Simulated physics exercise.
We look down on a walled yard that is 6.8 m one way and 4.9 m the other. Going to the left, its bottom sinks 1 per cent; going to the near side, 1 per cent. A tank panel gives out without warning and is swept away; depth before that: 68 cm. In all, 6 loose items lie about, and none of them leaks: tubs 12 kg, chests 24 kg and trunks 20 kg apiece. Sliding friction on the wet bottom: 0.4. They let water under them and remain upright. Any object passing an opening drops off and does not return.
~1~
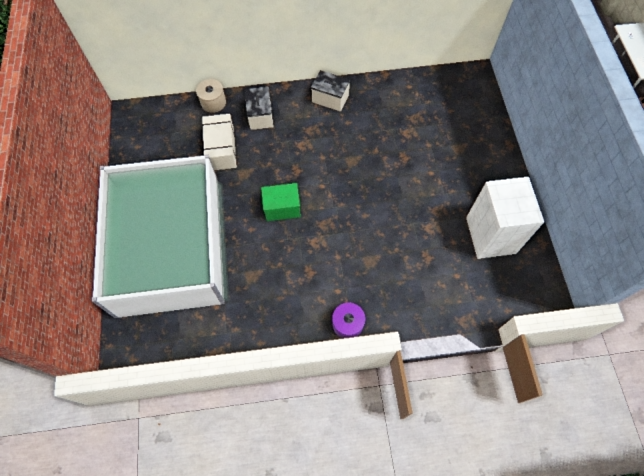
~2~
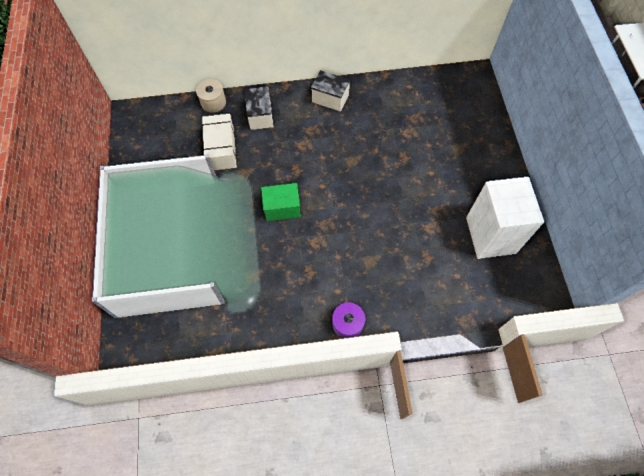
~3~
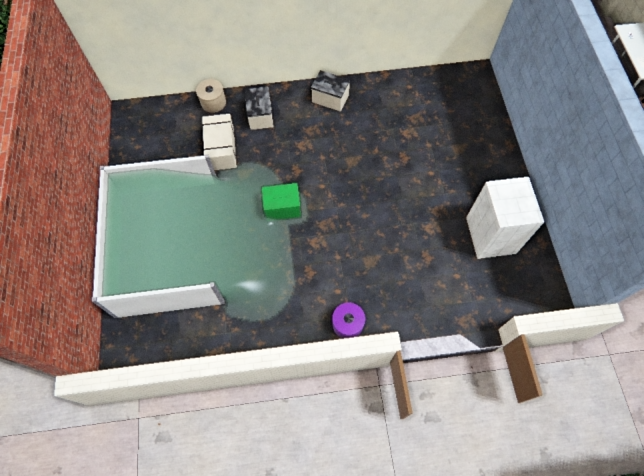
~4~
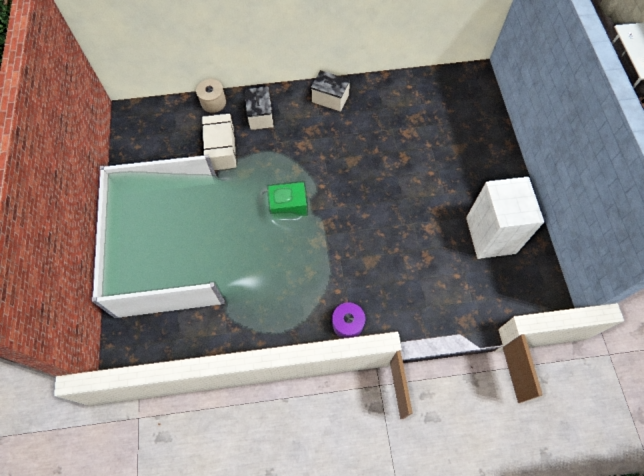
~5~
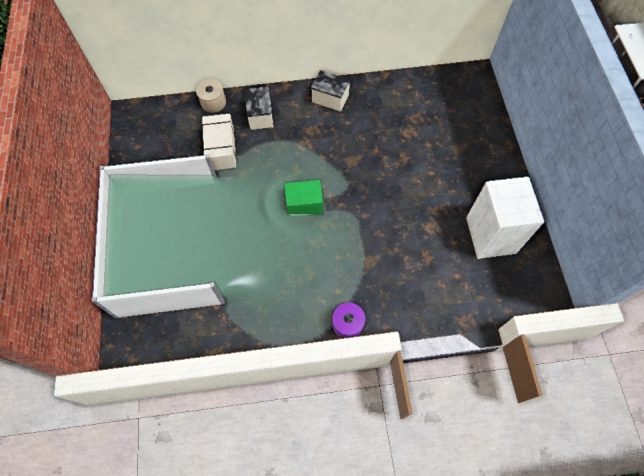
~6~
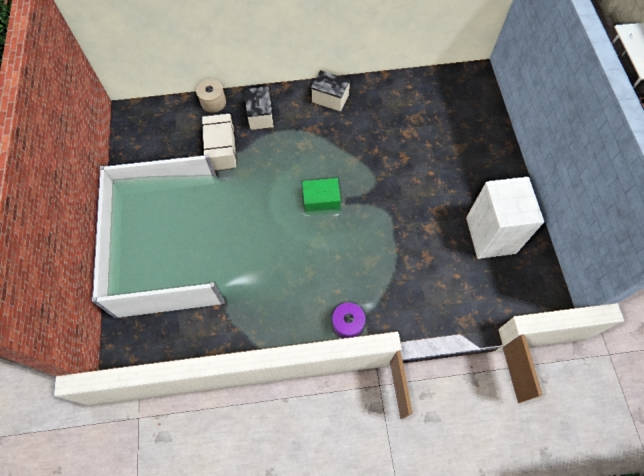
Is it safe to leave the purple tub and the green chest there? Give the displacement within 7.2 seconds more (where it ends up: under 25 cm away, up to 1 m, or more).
One by one: The purple tub is pushed well away, the green chest is pushed well away.
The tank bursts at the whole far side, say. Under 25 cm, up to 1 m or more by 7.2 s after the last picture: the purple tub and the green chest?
If so, the purple tub remains in place, the green chest remains in place.
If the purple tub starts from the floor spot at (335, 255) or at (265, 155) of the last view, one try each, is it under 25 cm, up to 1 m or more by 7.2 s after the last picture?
I'd say it lands far off on the first try and it drifts a short distance on the second.
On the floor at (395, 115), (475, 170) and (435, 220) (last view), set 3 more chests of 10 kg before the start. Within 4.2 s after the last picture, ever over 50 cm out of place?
Result, in listed order: Exceeded / exceeded / exceeded.
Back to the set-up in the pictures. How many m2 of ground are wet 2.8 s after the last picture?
Wet: Near 27 m2.
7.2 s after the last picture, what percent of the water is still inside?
Remaining: Approx. 84 per cent.
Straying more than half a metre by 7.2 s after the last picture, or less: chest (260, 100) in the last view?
Answer: Not far enough.
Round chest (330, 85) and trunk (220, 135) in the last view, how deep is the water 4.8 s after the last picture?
Close to 9 and 1 centimetres.
Then, 0.9 s after the last picture the purple tub is near (412, 319), 0.9 m from its start, aground; the green chest is near (420, 170), 2.2 m from its start, aground; 0 of 6 are out; 0 afloat.
Then, 2.8 s after the last picture the purple tub has gone out; the green chest is near (508, 127), 3.8 m from its start, afloat; 1 of 6 are out; 1 afloat.
Then, 4.8 s after the last picture the purple tub has gone out; the green chest is near (481, 96), 3.8 m from its start, aground; 1 of 6 are out; 0 afloat.
Then, 7.2 s after the last picture the purple tub has gone out; the green chest is near (480, 97), 3.7 m from its start, aground; 1 of 6 are out; 1 afloat.
